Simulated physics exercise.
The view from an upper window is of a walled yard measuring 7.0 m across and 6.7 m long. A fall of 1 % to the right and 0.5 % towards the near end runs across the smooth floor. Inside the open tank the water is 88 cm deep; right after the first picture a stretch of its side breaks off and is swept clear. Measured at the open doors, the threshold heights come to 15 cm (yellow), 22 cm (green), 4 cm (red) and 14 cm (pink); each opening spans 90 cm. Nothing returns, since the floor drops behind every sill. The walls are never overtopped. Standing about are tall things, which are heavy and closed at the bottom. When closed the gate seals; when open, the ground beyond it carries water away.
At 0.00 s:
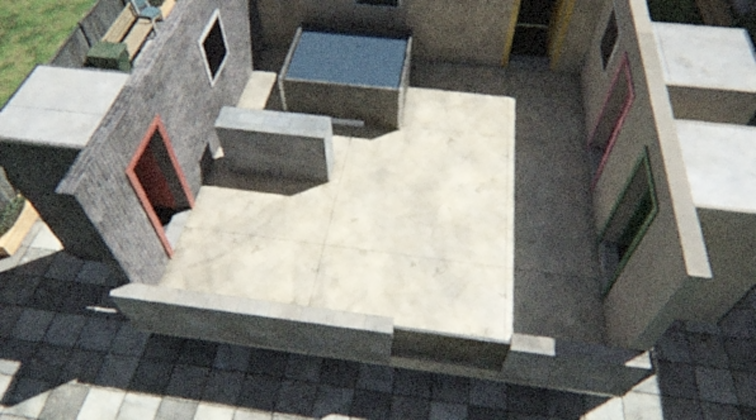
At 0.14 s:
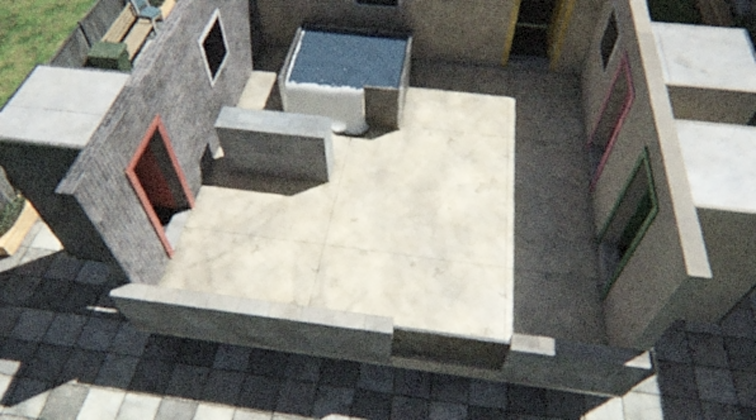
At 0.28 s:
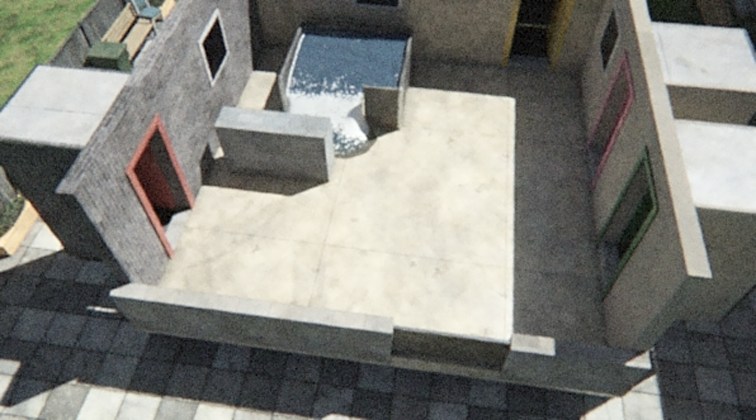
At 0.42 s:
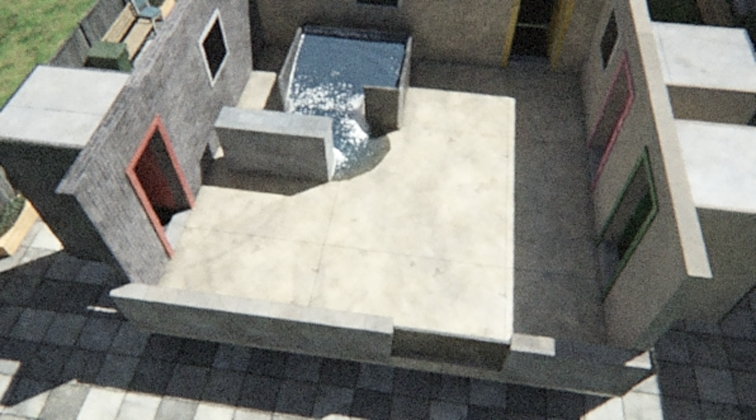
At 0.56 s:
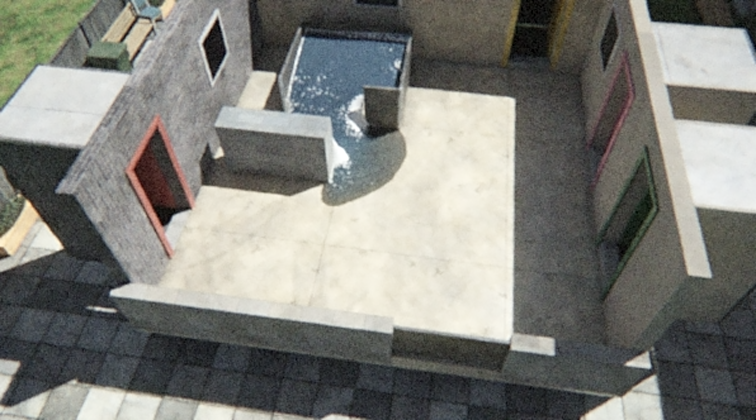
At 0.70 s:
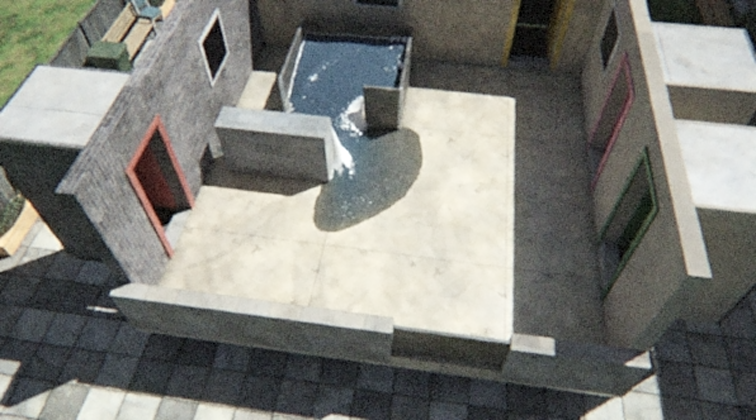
A walled yard with a pale floor lay still in sunlight until the front of its water tank broke open, and water poured through the gap, spreading past a low wall in a dark, rounded puddle.
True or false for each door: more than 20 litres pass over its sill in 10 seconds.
Per door: The yellow door: False; the green door: False; the red door: False; the pink door: False.
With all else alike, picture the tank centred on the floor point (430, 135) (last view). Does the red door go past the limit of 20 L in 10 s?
Well, red ends up beyond the mark.
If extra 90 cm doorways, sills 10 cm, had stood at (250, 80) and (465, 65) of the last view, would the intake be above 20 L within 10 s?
The first doorway goes beyond and the second stays inside.
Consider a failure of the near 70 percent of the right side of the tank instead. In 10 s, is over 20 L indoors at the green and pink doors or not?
Result: Green limit not passed, pink limit passed.
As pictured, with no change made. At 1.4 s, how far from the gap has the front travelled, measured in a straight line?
Distance: Approx. 4.8 m.
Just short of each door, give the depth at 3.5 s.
In centimetres - yellow: 0, green: 13, red: 4, pink: 13.
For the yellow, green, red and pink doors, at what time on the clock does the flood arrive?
So, yellow at 3.8 s, then green at 2.4 s, red at 1.5 s, and pink at 2.8 s.
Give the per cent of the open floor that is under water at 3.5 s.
Covered: Roughly 80 per cent.
After 1.4 s water covers 30 % of the floor and is deepest (67 cm) near (223, 141); yellow door not reached, green door not reached, red door not reached, pink door not reached.
After 2.2 s water covers 65 % of the floor and is deepest (48 cm) near (225, 134); yellow door not reached, green door not reached, red door 6 cm at the sill, 0 L in, pink door not reached.
After 3.5 s water covers 80 % of the floor and is deepest (29 cm) near (301, 58); yellow door not reached, green door 13 cm at the sill, 0 L in, red door 4 cm at the sill, 1 L in, pink door 13 cm at the sill, 0 L in.
After 6.0 s water covers 90 % of the floor and is deepest (18 cm) near (234, 135); yellow door 4 cm at the sill, 0 L in, green door 12 cm at the sill, 0 L in, red door 2 cm at the sill, 2 L in, pink door 9 cm at the sill, 0 L in.
After 10.0 s water covers 100 % of the floor and is deepest (14 cm) near (595, 275); yellow door 13 cm at the sill, 0 L in, green door 13 cm at the sill, 0 L in, red door 1 cm at the sill, 2 L in, pink door 12 cm at the sill, 1 L in.
